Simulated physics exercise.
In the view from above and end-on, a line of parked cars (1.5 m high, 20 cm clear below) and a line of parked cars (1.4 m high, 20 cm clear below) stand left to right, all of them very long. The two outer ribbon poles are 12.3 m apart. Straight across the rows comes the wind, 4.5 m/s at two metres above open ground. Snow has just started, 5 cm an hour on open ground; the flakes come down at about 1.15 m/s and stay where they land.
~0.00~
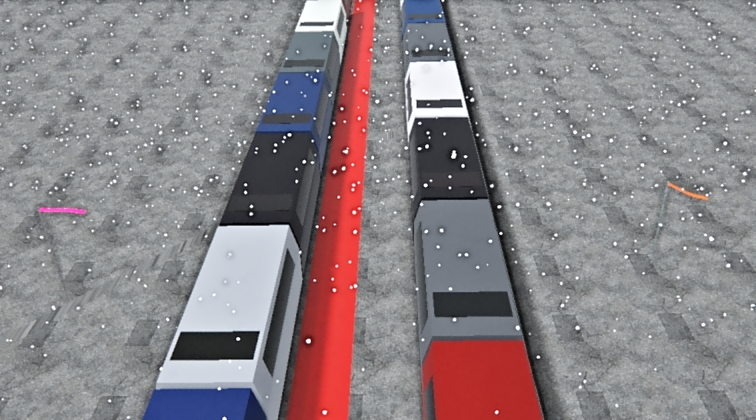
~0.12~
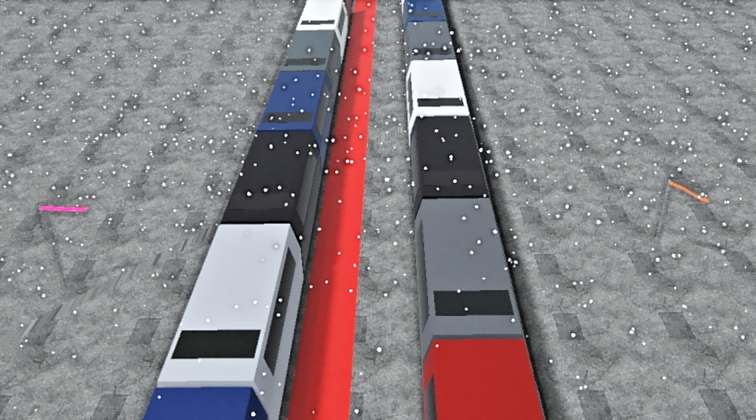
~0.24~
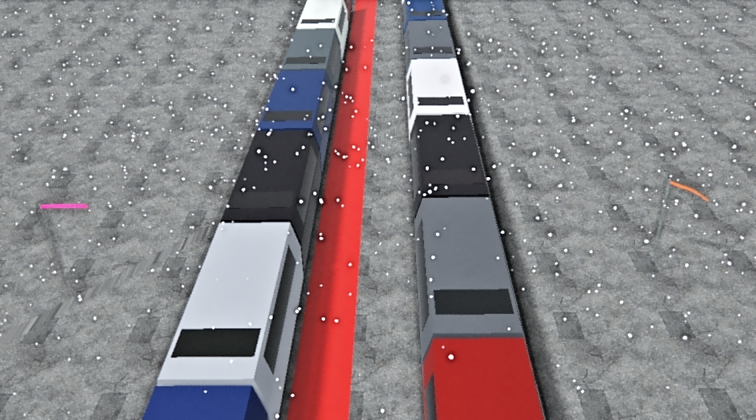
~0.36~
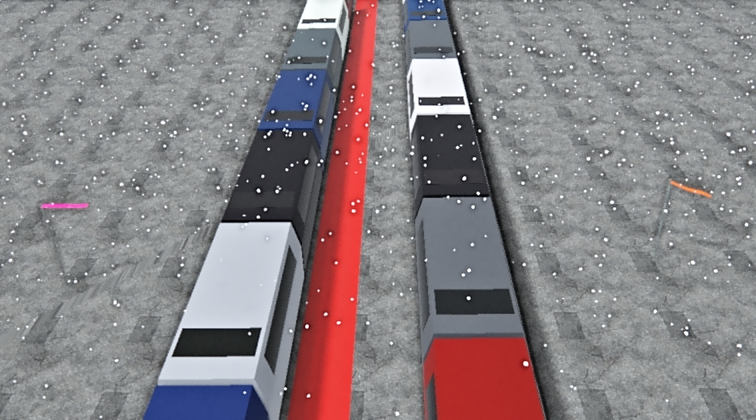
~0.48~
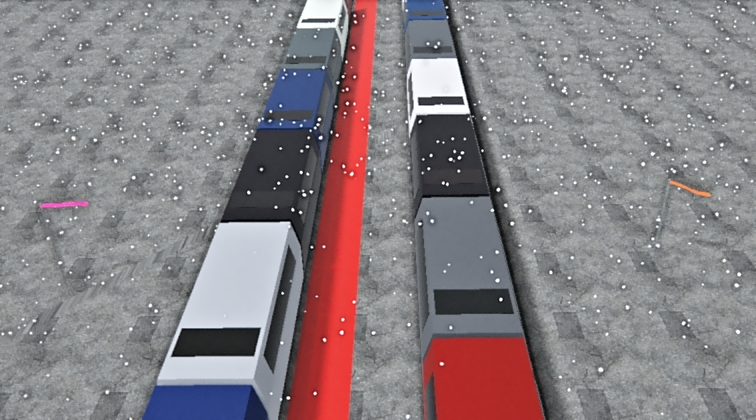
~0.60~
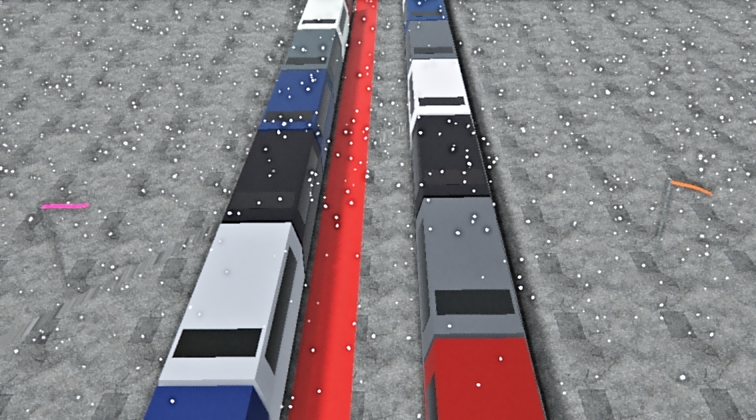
Snowflakes blow from left to right across two long lines of parked cars on patchy grey ground, seen from above and end-on. The cars are white, grey, blue, black and red, with a bright red strip running between the lines, a pink ribbon on a thin pole at left and an orange one at right. Both ribbons stream rightward and flutter slightly, while the cars stay parked and the camera barely shifts.
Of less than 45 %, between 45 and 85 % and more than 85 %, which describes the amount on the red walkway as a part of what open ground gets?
The amount on the red walkway as a part of what open ground gets is from 45 to 85 %.
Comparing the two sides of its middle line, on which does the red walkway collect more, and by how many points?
More on the right-hand part: About 10 points.
After 10 minutes open ground has 8 mm and the red walkway 5 mm.
After 30 minutes open ground has 25 mm and the red walkway 15 mm.
After 60 minutes open ground has 50 mm and the red walkway 30 mm, so the red walkway has 61 % of the open amount; the left half of it has 57 %, the right half 65 %.
